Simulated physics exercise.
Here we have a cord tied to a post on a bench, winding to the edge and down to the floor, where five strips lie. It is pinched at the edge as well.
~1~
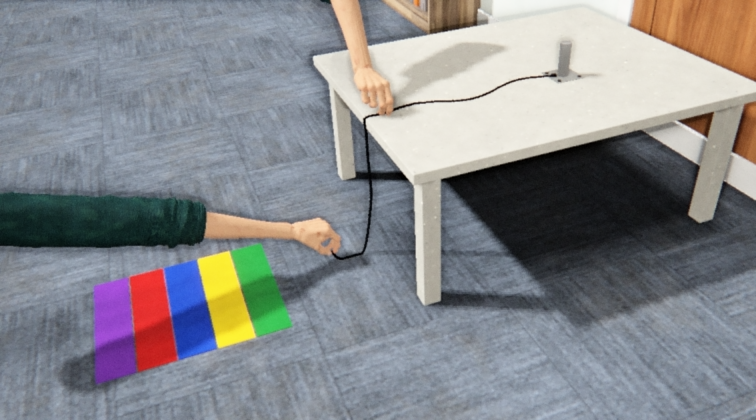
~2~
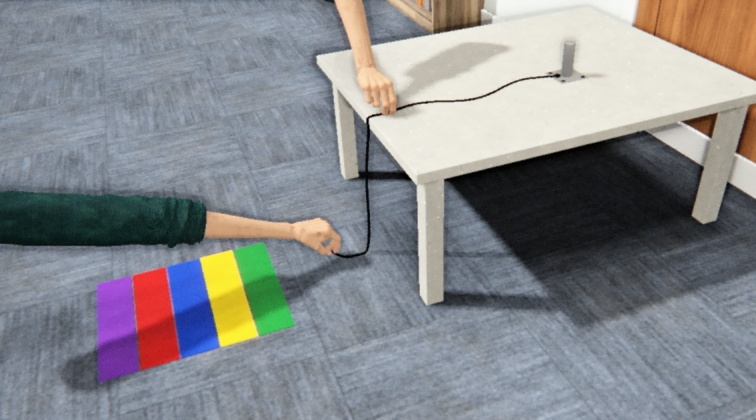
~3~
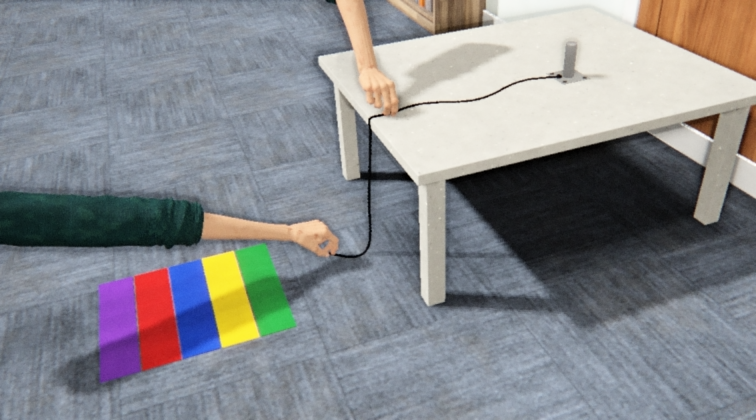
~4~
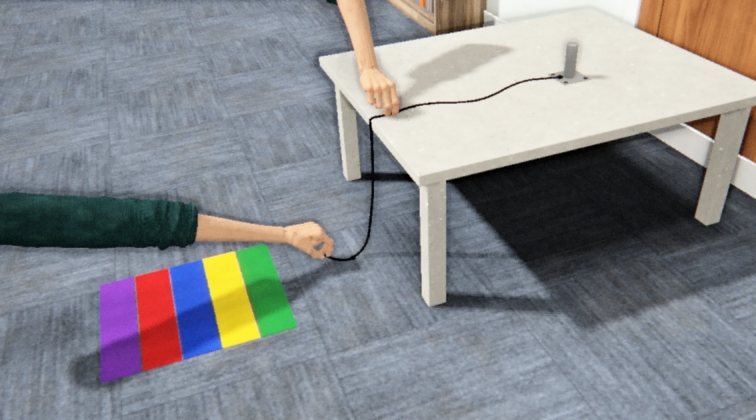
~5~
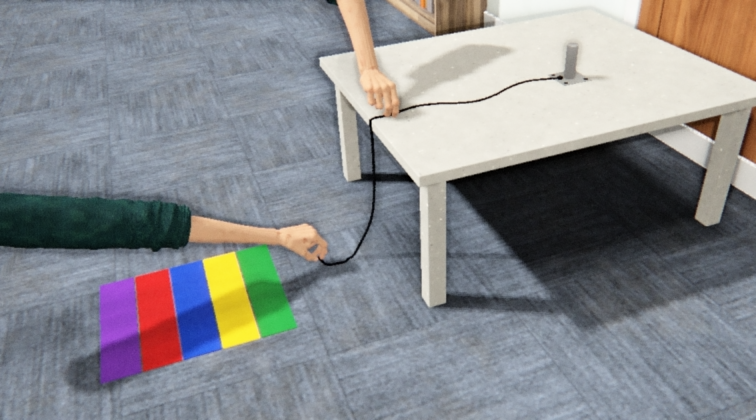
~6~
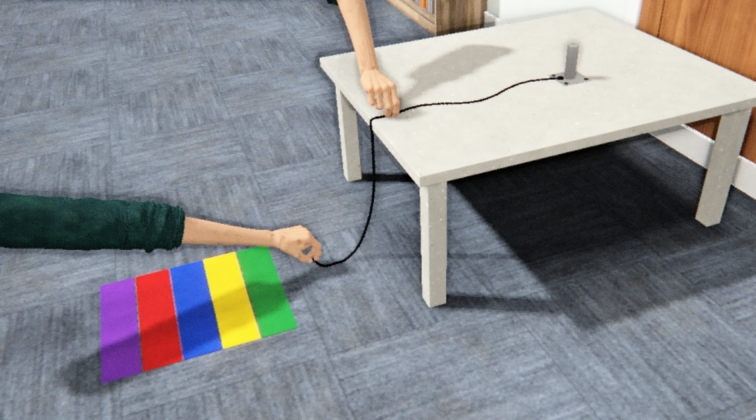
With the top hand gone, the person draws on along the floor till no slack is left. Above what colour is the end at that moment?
It halts on the yellow strip.
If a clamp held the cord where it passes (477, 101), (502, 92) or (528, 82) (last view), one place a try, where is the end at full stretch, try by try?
The places are (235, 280), (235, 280) and (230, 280).
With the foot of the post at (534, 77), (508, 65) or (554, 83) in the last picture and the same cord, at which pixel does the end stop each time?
Try by try, around (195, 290), (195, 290) and (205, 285).
Soon after, end near (290, 265); short of the strips.
Then, end near (252, 275); over green.
At full stretch, end near (230, 281); over yellow. Over yellow.
